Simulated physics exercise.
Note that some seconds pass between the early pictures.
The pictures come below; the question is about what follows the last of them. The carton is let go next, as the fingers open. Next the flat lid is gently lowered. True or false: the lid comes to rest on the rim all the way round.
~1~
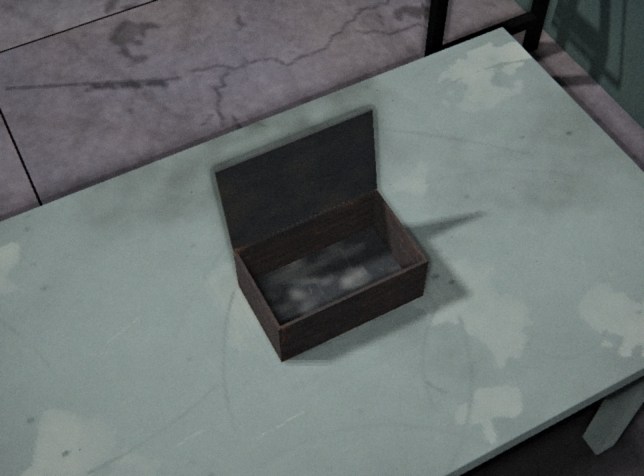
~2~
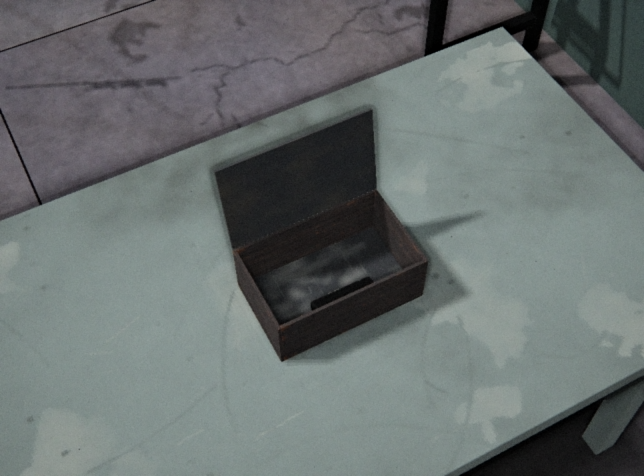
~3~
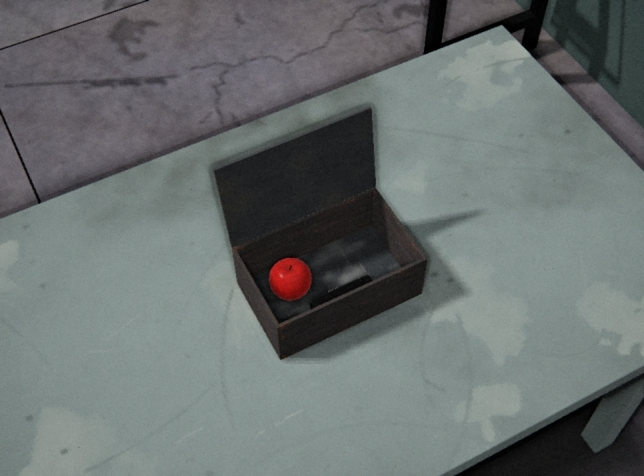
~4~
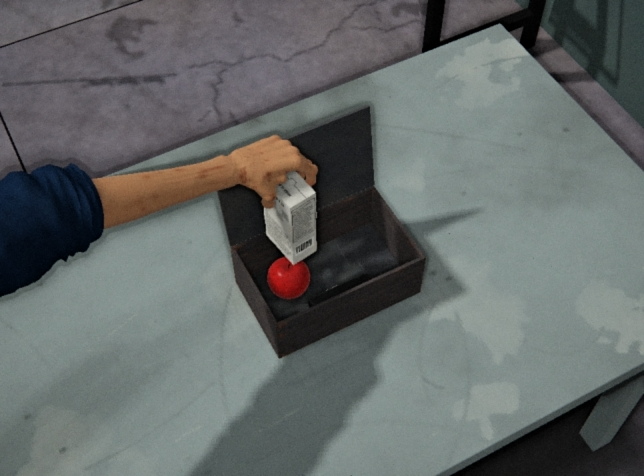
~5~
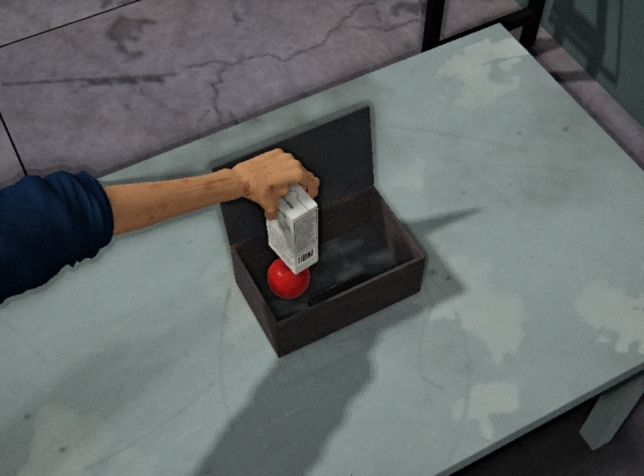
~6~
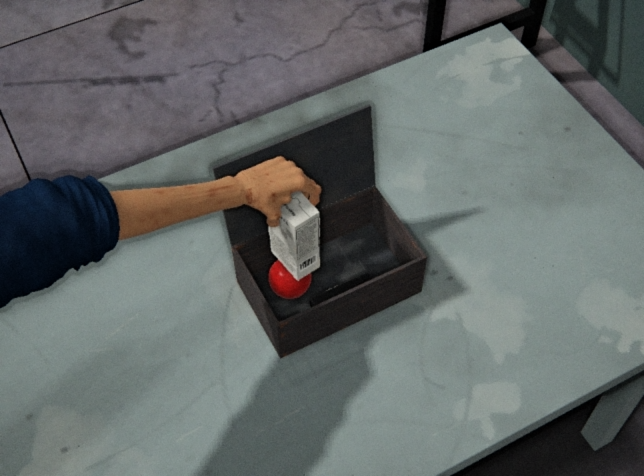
True.
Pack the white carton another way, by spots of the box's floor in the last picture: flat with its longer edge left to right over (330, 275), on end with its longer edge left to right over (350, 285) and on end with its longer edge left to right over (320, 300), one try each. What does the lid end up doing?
The first time the lid can't shut, the second time it can't shut, and the third time it goes down fully.
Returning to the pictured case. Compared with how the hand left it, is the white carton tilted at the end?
Well, it ends up skewed.
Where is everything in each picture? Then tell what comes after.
In the first picture, the last thing is not in view yet.
In the second picture, the last thing is not in view yet.
In the third picture, the last thing is not in view yet.
The fourth picture shows on its way; white carton (290, 215).
The fifth picture shows on its way; white carton (292, 226).
The sixth picture shows in place under the hand; white carton (294, 233).
Then, 1.00 s past the last view, lid starting down; white carton on its side near (333, 256); red apple displaced a little.
Then, 1.80 s past the last view, lid 47° above the rim; white carton on its side near (333, 264); red apple displaced a little.
Finally, lid shut; down or leaning hard in the box, white carton; the other 2 still in place. Final places as the last picture's camera would see them, white carton near (333, 264).
